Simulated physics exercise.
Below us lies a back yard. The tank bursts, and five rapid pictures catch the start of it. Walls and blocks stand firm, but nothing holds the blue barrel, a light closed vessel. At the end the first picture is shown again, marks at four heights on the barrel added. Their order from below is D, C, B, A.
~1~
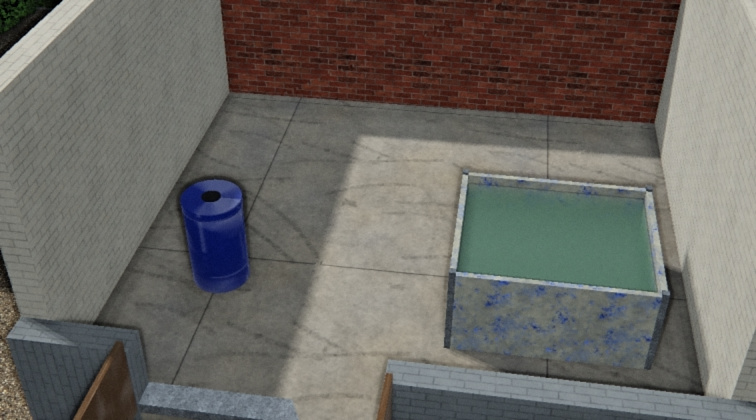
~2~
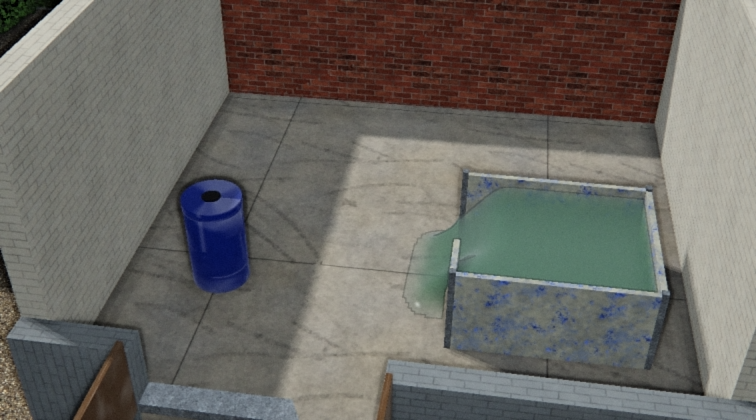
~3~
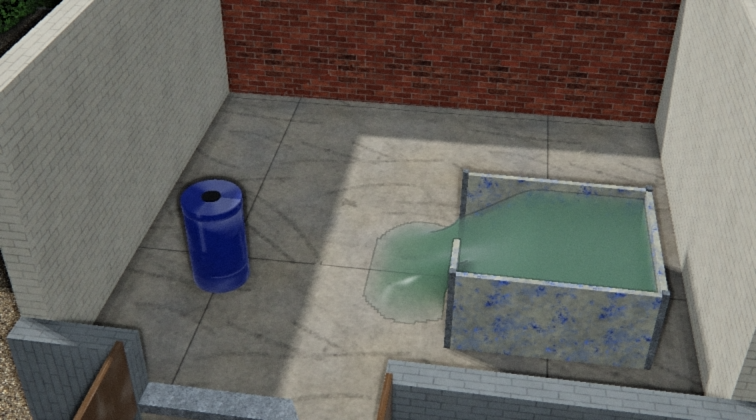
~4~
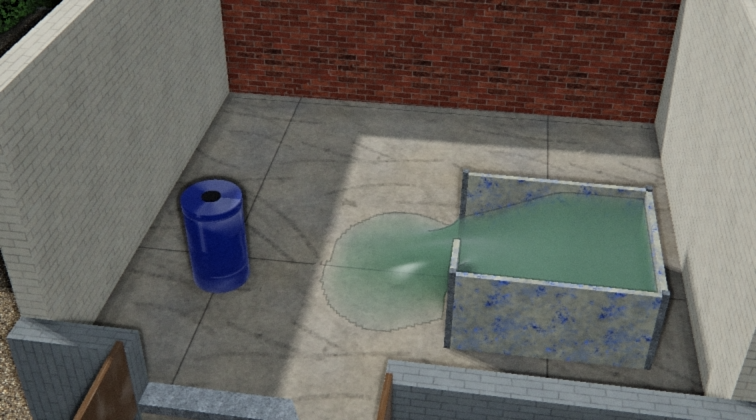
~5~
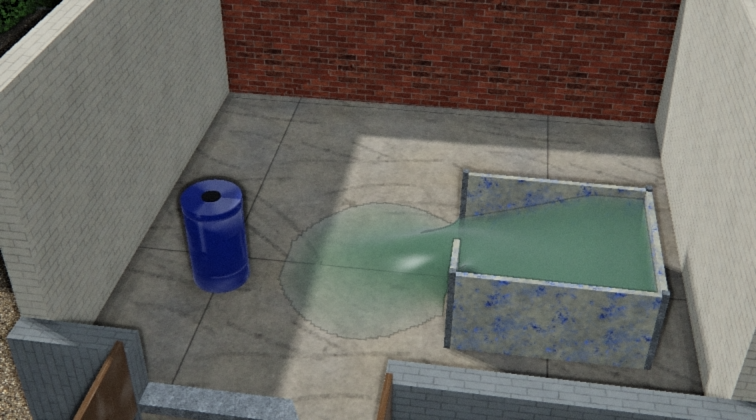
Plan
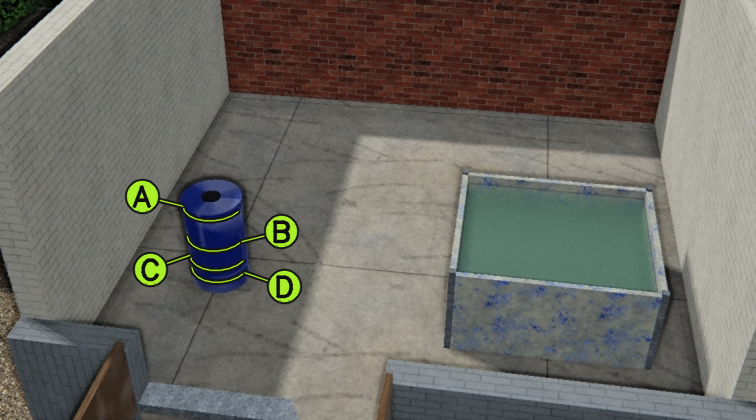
Green water pouring through a gap in the left side of a square tank and spreading across a concrete yard, blue barrel standing still.
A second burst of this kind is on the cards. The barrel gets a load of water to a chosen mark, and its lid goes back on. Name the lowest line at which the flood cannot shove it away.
The limit is B.
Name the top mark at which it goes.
Here it is mark C.
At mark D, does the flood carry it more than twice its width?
Yes, clearly.
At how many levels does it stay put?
Two of them.
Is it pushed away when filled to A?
No, that is safe.
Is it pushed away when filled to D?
Yes, that goes wrong.
In lime, A at (204, 220); B at (208, 251); C at (210, 270); D at (212, 282); from the bottom up D, C, B, A.
For mark A, it does not move.
For mark B, it does not move.
For mark C, it is pushed about its own width away.
For mark D, it is pushed about 3 times its own width away.
